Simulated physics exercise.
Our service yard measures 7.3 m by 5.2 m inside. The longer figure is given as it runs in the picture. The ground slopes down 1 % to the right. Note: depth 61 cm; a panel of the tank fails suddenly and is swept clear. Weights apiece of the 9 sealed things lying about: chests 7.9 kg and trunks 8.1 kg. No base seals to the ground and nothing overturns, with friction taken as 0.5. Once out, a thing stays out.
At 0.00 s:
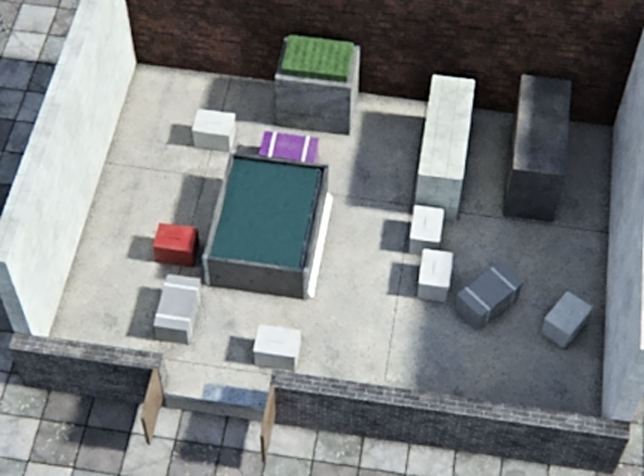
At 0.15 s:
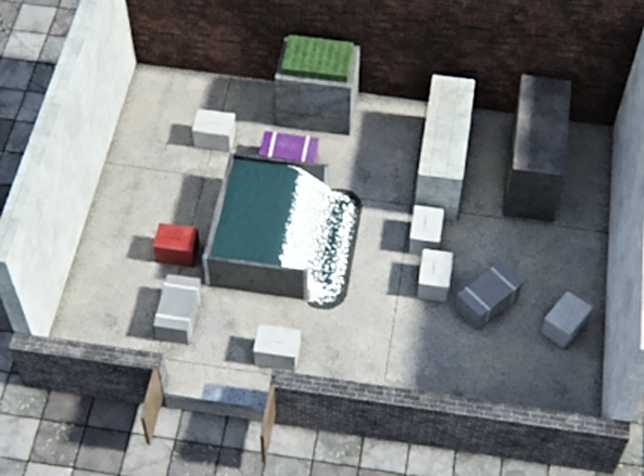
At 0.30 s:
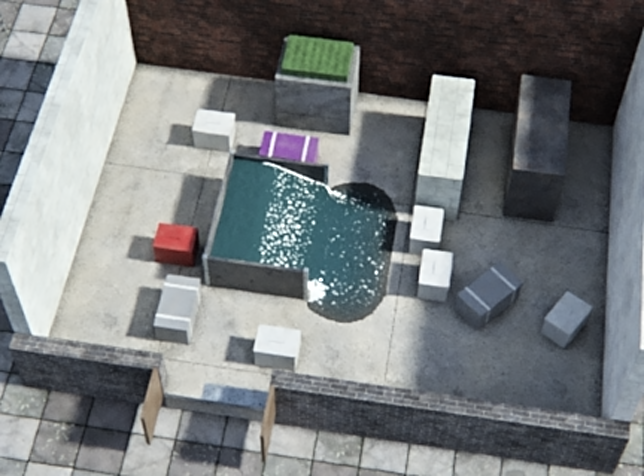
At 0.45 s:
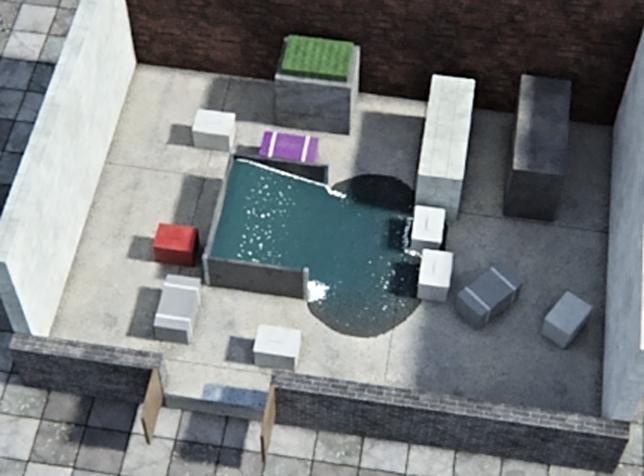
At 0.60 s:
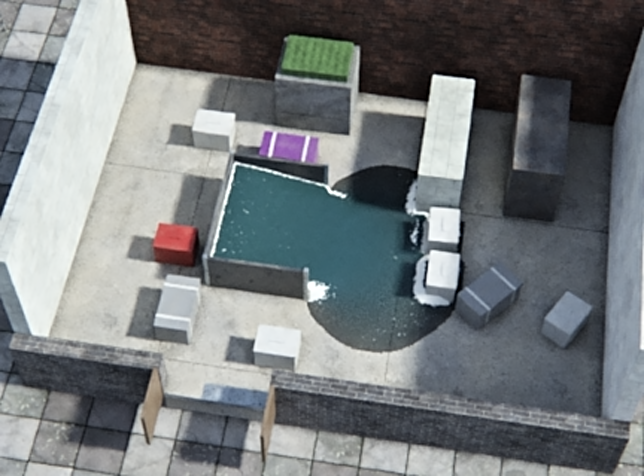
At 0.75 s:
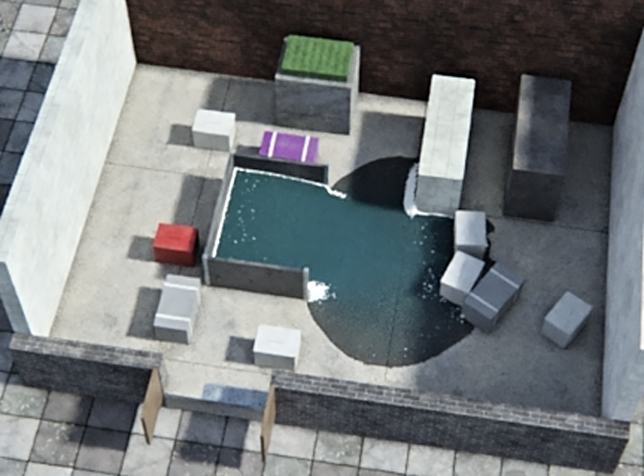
Water burst out of the right side of a tank in a walled yard, spread across the ground in a rounded pool, and pushed two pale chests rightward, up against a grey trunk.
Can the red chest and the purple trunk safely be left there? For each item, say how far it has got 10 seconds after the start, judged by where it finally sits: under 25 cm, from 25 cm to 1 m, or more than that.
Red chest: Hardly any movement, purple trunk: Hardly any movement.
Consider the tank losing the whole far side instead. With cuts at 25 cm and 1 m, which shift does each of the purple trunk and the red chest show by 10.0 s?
Under that change the purple trunk would be borne far and the red chest would be borne far.
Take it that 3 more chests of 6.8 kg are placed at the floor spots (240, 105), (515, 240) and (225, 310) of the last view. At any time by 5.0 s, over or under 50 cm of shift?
Well, in that order it's lower, higher and lower.
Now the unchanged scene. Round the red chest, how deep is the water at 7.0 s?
Near 0 cm deep.
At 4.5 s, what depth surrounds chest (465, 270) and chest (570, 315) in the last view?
Depth approx. 10 cm / 12 cm.
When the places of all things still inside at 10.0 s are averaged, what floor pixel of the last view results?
I'd put it close to (317, 252) in the last view.
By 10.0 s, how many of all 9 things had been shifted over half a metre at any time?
Tally: 5.
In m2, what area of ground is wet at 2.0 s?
Roughly 18 m2.
After 2.0 s the red chest is near (175, 237), 0.0 m from its start, aground; the purple trunk is near (289, 146), 0.0 m from its start, aground; 0 of 9 are out; 4 afloat.
After 4.5 s the red chest is near (175, 237), 0.0 m from its start, aground; the purple trunk is near (289, 146), 0.0 m from its start, aground; 0 of 9 are out; 4 afloat.
After 7.0 s the red chest is near (175, 237), 0.0 m from its start, aground; the purple trunk is near (289, 146), 0.0 m from its start, aground; 0 of 9 are out; 4 afloat.
After 10.0 s the red chest is near (175, 237), 0.0 m from its start, aground; the purple trunk is near (289, 146), 0.0 m from its start, aground; 0 of 9 are out; 3 afloat.
